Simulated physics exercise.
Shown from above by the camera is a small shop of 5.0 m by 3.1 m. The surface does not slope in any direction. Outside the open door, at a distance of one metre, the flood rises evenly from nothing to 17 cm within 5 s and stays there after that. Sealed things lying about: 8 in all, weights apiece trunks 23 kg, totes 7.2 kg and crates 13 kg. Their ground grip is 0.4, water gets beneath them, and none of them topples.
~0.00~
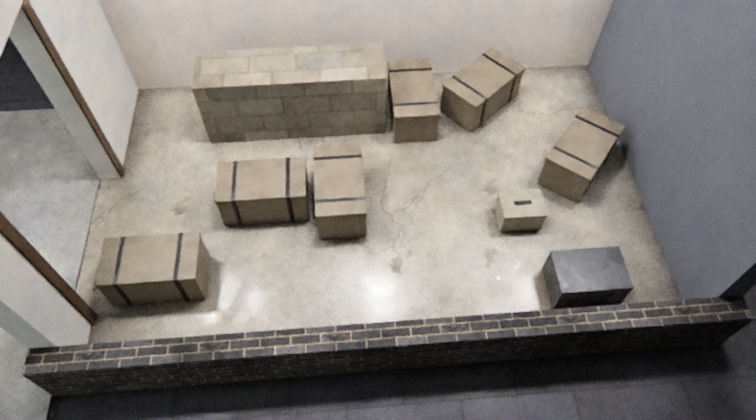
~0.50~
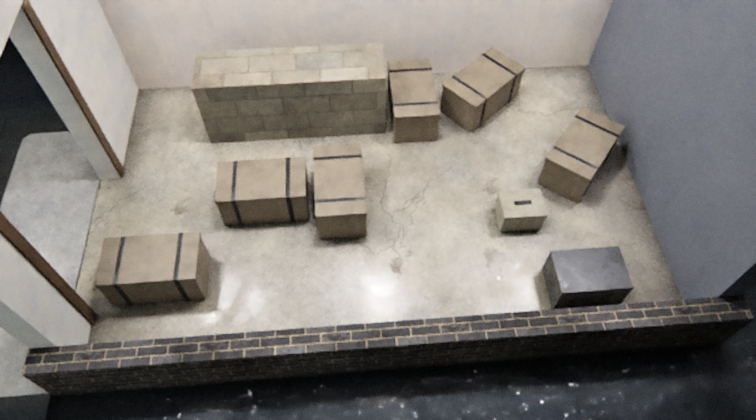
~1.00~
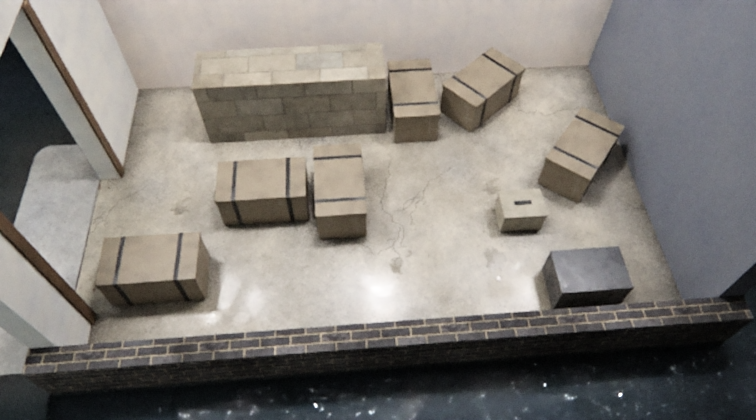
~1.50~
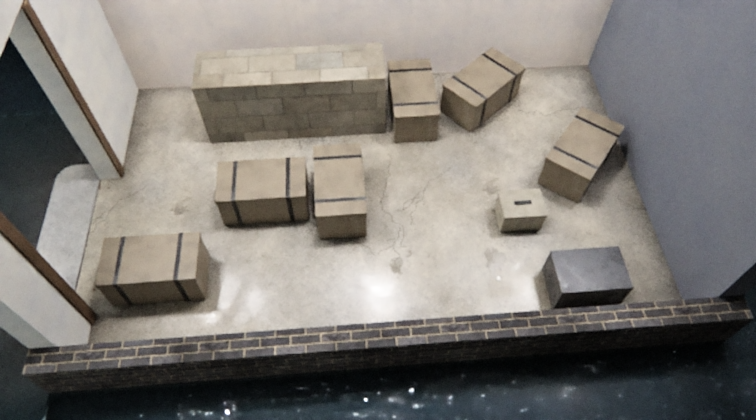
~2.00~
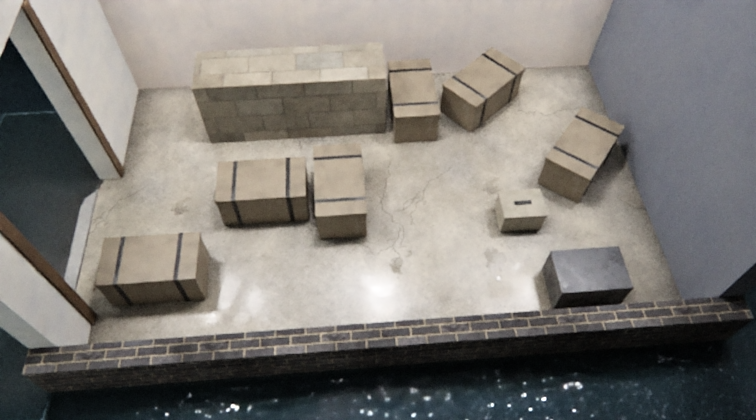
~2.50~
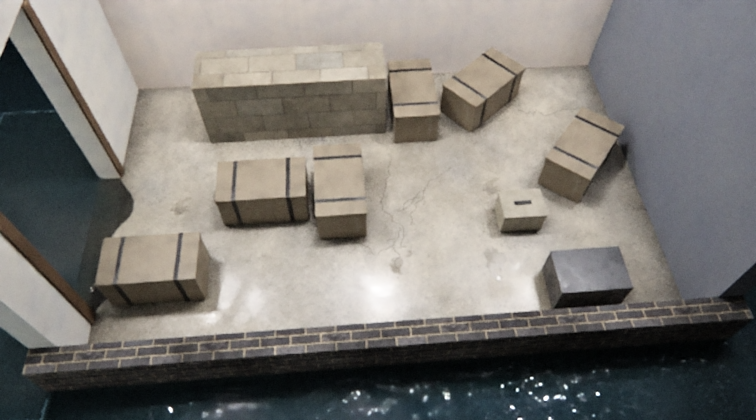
Dark water spread outside the low brick wall and across the floor beyond the open door on the left, then just crept inside, while the strapped boxes and grey block stayed still.
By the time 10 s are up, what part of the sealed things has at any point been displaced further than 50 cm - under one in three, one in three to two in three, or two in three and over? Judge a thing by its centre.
It looks set to land in the middle band, a third to two thirds.
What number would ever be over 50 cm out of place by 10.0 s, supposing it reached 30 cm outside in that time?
I count 6 of them in that case.
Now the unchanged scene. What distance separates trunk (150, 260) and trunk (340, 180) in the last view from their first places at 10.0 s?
350 cm and 150 cm respectively.
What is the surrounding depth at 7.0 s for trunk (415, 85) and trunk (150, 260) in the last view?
Roughly 3 and 7 cm.
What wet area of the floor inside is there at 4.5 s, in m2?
Around 2.5 m2 of it.
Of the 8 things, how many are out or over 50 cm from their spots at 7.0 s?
Answer: 1.
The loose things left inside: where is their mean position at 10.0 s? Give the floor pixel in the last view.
I'd put it around (517, 189).
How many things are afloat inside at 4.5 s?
I count 0.
After 3.5 s 0 of 8 are over 50 cm from their spots; 0 afloat.
After 4.5 s 0 of 8 are over 50 cm from their spots; 0 afloat.
After 7.0 s 1 of 8 are over 50 cm from their spots; 2 afloat.
After 10.0 s 4 of 8 are over 50 cm from their spots, and 4 have been at some point; 6 afloat.
